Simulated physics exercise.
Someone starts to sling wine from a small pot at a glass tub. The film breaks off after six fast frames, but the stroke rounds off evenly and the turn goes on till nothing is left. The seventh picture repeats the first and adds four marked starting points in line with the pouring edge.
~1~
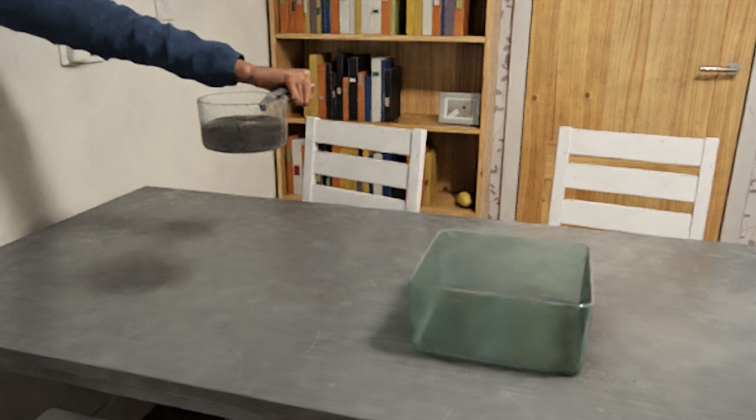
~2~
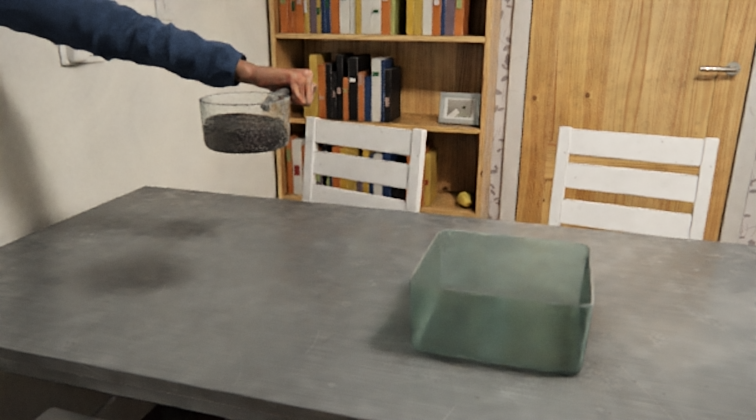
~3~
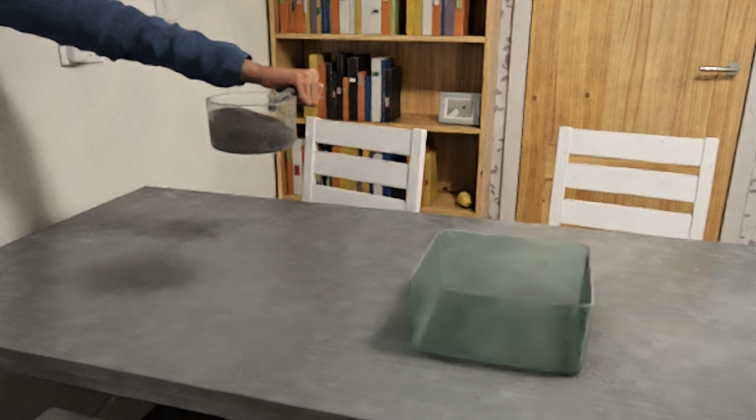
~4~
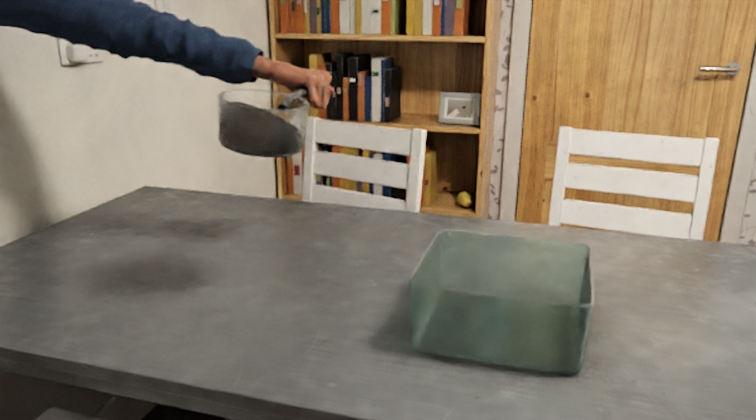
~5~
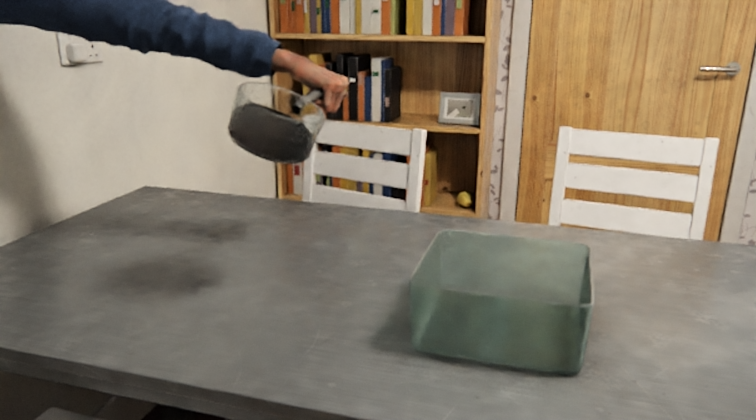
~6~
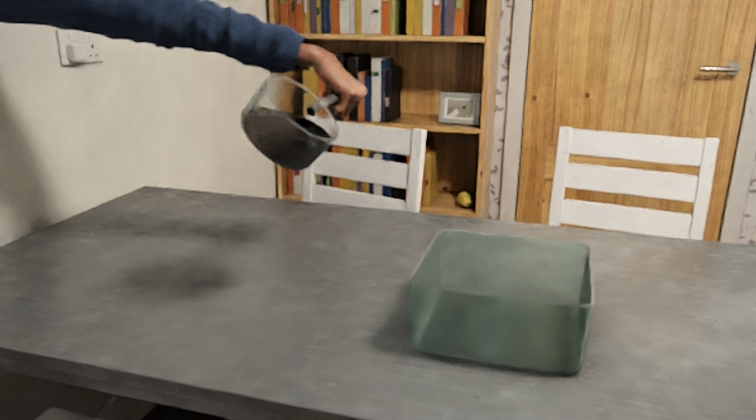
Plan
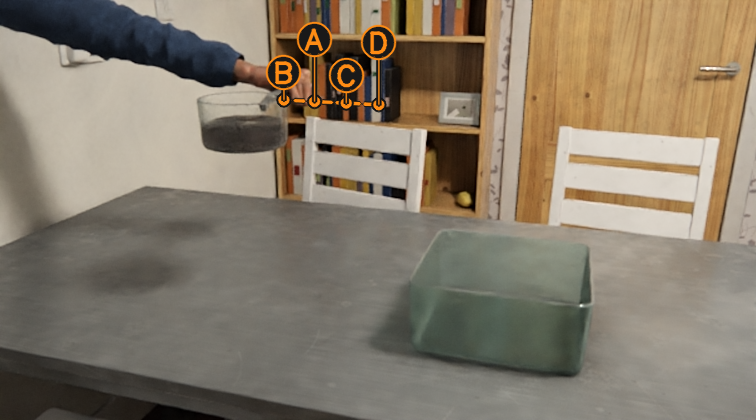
A hand holding a small clear pot of dark liquid moves right and tilts it above a table with a glass tub.
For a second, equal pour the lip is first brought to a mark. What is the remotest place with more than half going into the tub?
A is the one.
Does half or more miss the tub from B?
Yes.
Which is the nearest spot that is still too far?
The answer is B.
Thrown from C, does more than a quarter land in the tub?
Yes, clearly.
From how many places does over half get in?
Three.
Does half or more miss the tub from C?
No, not at all.
In orange, A at (314, 101); B at (283, 100); C at (346, 103); D at (378, 104).
With A, about 65 % lands in the tub, 16 % falls short and 19 % goes beside or beyond.
With B, about 37 % lands in the tub, 57 % falls short and 6 % goes beside or beyond.
With C, about 76 % lands in the tub, 5 % falls short and 19 % goes beside or beyond.
With D, about 81 % lands in the tub, 9 % falls short and 10 % goes beside or beyond.
